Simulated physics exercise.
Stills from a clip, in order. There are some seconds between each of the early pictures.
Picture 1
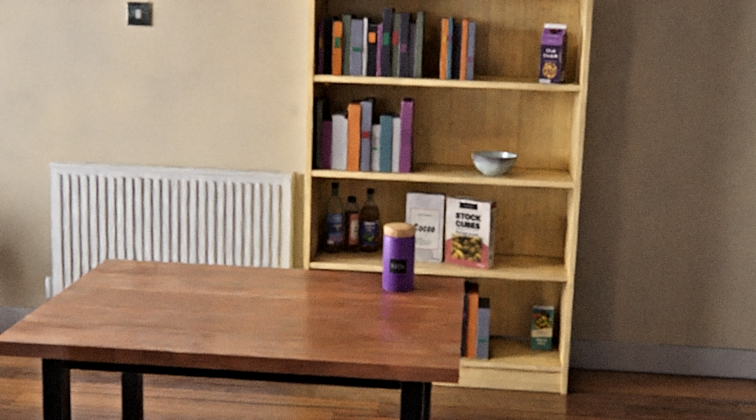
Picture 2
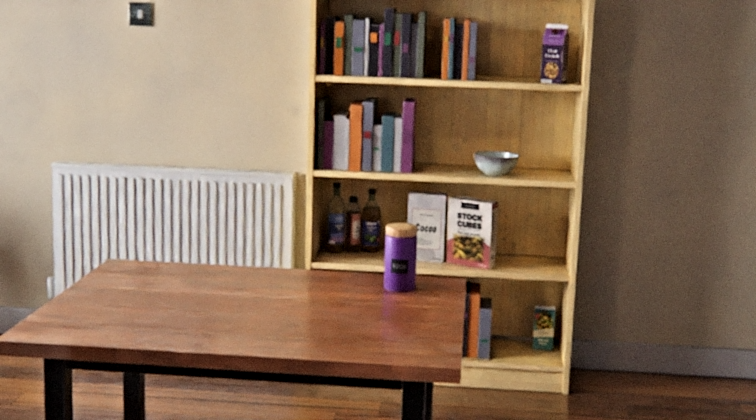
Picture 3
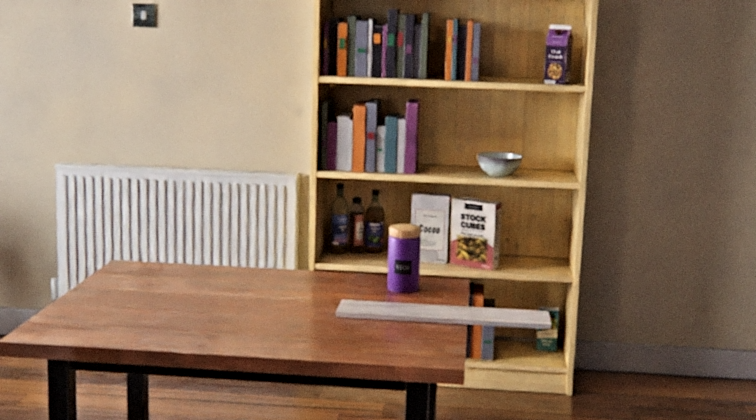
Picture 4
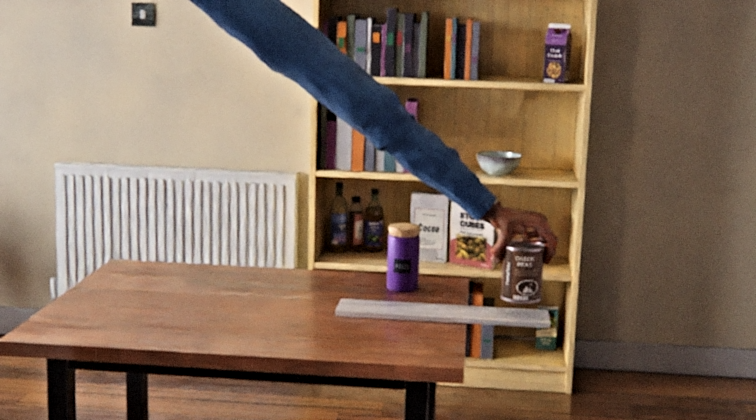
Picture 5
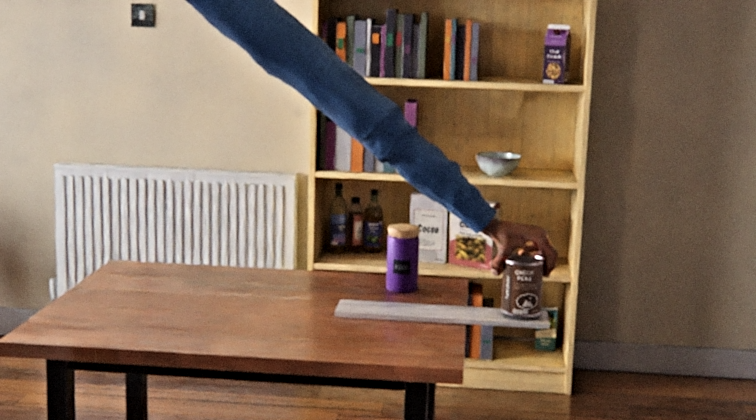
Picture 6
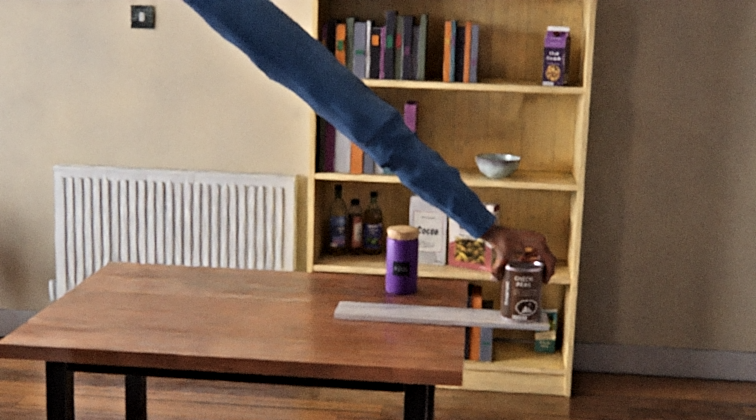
At the start, a purple canister with a wooden lid stands on a brown table before a bookcase. Then a whitish board lies across the table's right edge, jutting out past it. A blue-sleeved arm reaches in from the upper left and lowers a brown tin onto the board's overhanging end, keeping hold of it.
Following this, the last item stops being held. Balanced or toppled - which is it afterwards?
Leaves the table.
Then, 0.40 s past the last view, white board and brown tin now down on the floor or falling.
Then, 0.60 s past the last view, things are still on the move.
Finally, down on the floor or falling, white board and brown tin; purple jar still in place. The board tips off the edge.
